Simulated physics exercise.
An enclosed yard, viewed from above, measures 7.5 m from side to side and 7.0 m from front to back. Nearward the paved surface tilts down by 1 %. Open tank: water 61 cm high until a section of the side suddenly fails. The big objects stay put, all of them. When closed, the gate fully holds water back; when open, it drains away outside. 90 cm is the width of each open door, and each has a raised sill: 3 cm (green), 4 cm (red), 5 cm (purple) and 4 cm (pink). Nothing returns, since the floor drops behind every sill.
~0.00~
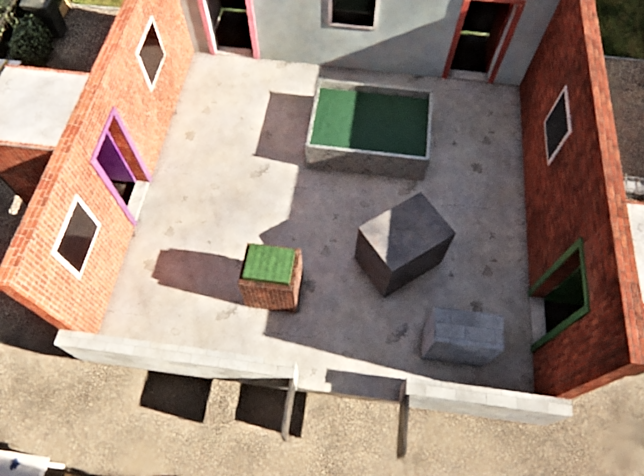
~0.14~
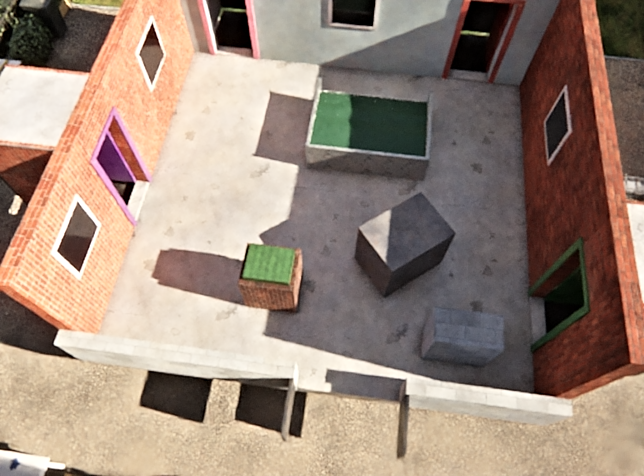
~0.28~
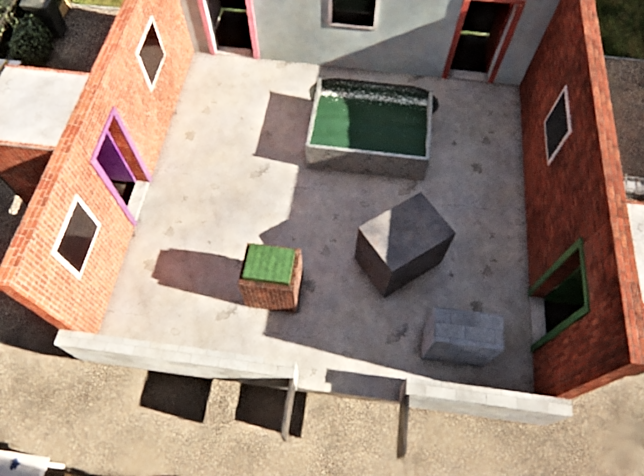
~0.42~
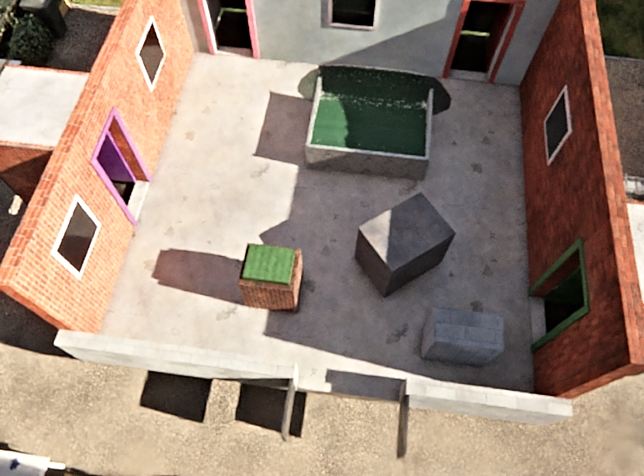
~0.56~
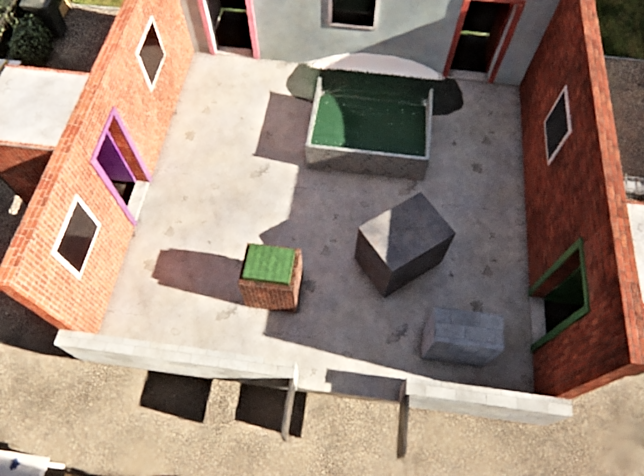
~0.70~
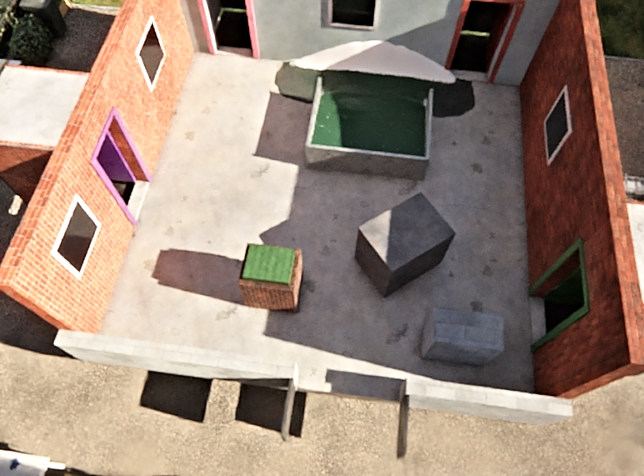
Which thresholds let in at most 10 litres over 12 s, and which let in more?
The green door lets in more; the red door lets in more; the purple door lets in at most that; the pink door lets in more.
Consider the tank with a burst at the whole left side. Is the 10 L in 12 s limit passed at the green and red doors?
Checking each door against the limit: Green does not exceed it, red does not exceed it.
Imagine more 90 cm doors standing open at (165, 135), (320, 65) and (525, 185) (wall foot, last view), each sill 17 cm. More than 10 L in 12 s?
First doorway falls short, second gets there, third falls short.
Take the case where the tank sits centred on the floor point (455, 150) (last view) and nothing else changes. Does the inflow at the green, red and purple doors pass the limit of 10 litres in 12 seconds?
Checking the limit: Green is within it, red is beyond it and purple is within it.
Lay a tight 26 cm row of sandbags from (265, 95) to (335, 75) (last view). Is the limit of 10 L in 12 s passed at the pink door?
Against that limit: Pink below.
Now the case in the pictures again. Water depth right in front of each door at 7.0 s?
You'd get green at 4 cm, red at 6 cm, purple at 3 cm, and pink at 6 cm.
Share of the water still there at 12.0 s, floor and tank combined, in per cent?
Remaining: Roughly 86 %.
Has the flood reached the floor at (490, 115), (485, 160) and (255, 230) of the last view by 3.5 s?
First spot submerged, second submerged, third not yet wet.
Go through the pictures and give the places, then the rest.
In the first picture, the open tank at (371, 120) is whole and still, 61 cm deep.
In the second picture, the front is at a hidden place, 1.2 m from the gap on the open tank's far side; 0.4 m2 of floor is under water; 61 cm left at the back of the open tank.
In the third picture, water pours out on the open tank's far side and has run 1.4 m, to (312, 92); typically 11 cm deep outside, 61 cm at the open tank's back.
In the fourth picture, the front is at (306, 81), 1.7 m from the gap on the open tank's far side; 3.0 m2 of floor is under water; 58 cm left at the back of the open tank.
In the fifth picture, the front is at (452, 80), 2.0 m from the gap on the open tank's far side; 3.3 m2 of floor is under water; 52 cm left at the back of the open tank.
In the sixth picture, the front is at (286, 63), 2.3 m from the gap on the open tank's far side; 3.5 m2 of floor is under water; 52 cm left at the back of the open tank.
After 1.4 s water covers 15 % of the floor and is deepest (44 cm) near (372, 73); green door not reached, red door 13 cm at the sill, 5 L in, purple door not reached, pink door 4 cm at the sill, 0 L in.
After 2.2 s water covers 25 % of the floor and is deepest (34 cm) near (509, 94); green door not reached, red door 11 cm at the sill, 31 L in, purple door not reached, pink door 7 cm at the sill, 0 L in.
After 3.5 s water covers 40 % of the floor and is deepest (20 cm) near (190, 66); green door 2 cm at the sill, 0 L in, red door 10 cm at the sill, 55 L in, purple door 5 cm at the sill, 0 L in, pink door 5 cm at the sill, 4 L in.
After 7.0 s water covers 85 % of the floor and is deepest (11 cm) near (531, 393); green door 4 cm at the sill, 0 L in, red door 6 cm at the sill, 99 L in, purple door 3 cm at the sill, 0 L in, pink door 6 cm at the sill, 28 L in.
After 12.0 s water covers 95 % of the floor and is deepest (10 cm) near (95, 344); green door 7 cm at the sill, 30 L in, red door 4 cm at the sill, 106 L in, purple door 2 cm at the sill, 0 L in, pink door 3 cm at the sill, 34 L in.
